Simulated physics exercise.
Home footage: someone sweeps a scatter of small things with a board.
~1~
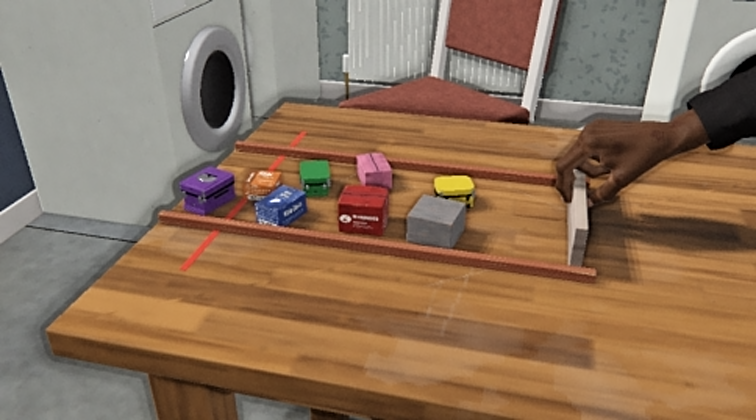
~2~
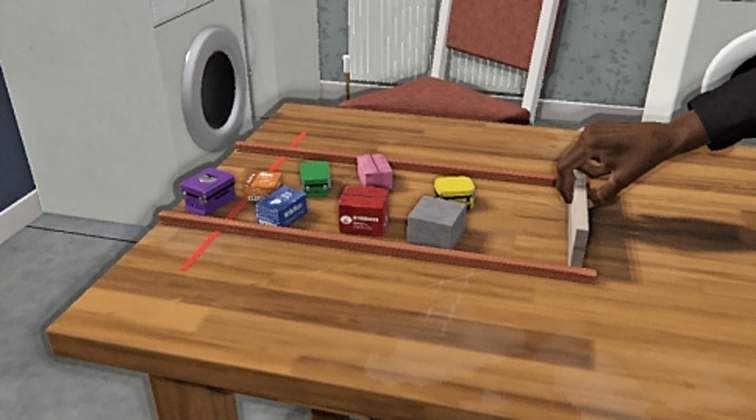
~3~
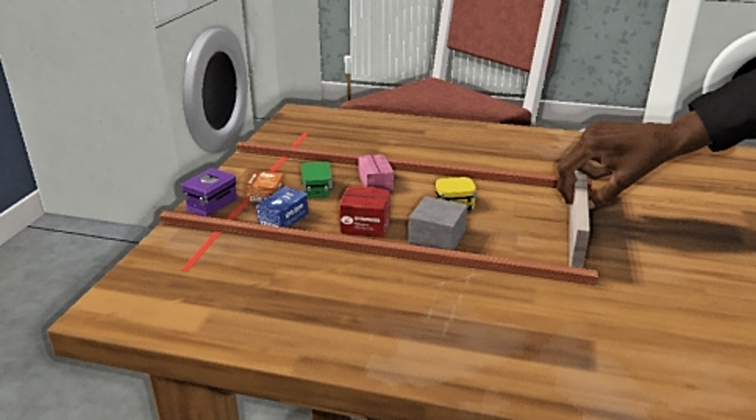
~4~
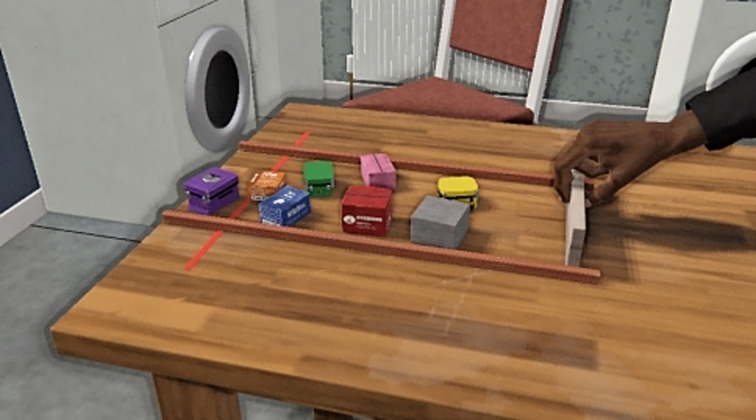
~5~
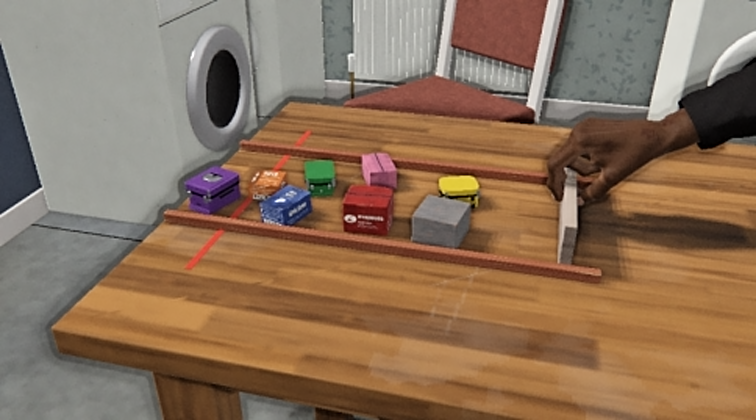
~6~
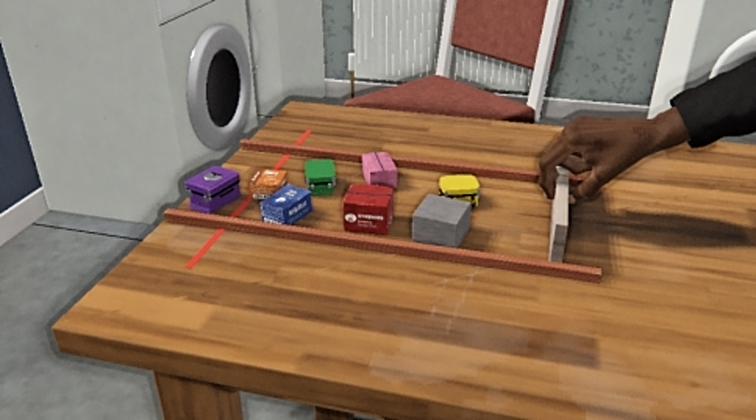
A hand holding a board upright on a wooden table, then sliding it slightly left towards small colourful boxes that stay still.
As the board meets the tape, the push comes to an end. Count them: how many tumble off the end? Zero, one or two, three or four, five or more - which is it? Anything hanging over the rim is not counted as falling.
Missing from the table at the end: Three or four.
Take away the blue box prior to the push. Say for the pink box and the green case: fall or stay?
Looking at the two, the pink box stays up top and the green case stays up top.
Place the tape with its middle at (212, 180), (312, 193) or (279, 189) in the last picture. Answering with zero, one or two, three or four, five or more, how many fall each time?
5 or more; one or two; just one or two.
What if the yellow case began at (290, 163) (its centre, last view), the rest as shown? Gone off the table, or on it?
In that case it hangs on.
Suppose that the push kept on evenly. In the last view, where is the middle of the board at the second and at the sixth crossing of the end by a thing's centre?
At (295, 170) for the second, at (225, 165) for the sixth.
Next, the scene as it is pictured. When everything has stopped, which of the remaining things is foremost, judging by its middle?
The one is the green case.
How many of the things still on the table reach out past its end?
Things overhanging at the end: 1.
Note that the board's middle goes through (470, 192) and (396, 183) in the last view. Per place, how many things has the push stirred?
That gives 2 for the first and 5 for the second.
Soon after, none off yet; purple case at rest near (214, 189); orange box at rest near (268, 184); blue box at rest near (287, 206).
After that, none off yet; purple case at rest near (214, 189); orange box at rest near (268, 184); blue box displaced a little near (262, 204).
And then, none off yet; purple case tilting well over near (158, 224); orange box displaced about its own width near (228, 178); blue box displaced well along near (187, 194).
In the end, the number that fall off is three or four; gone, red box, blue box, orange box and purple case.
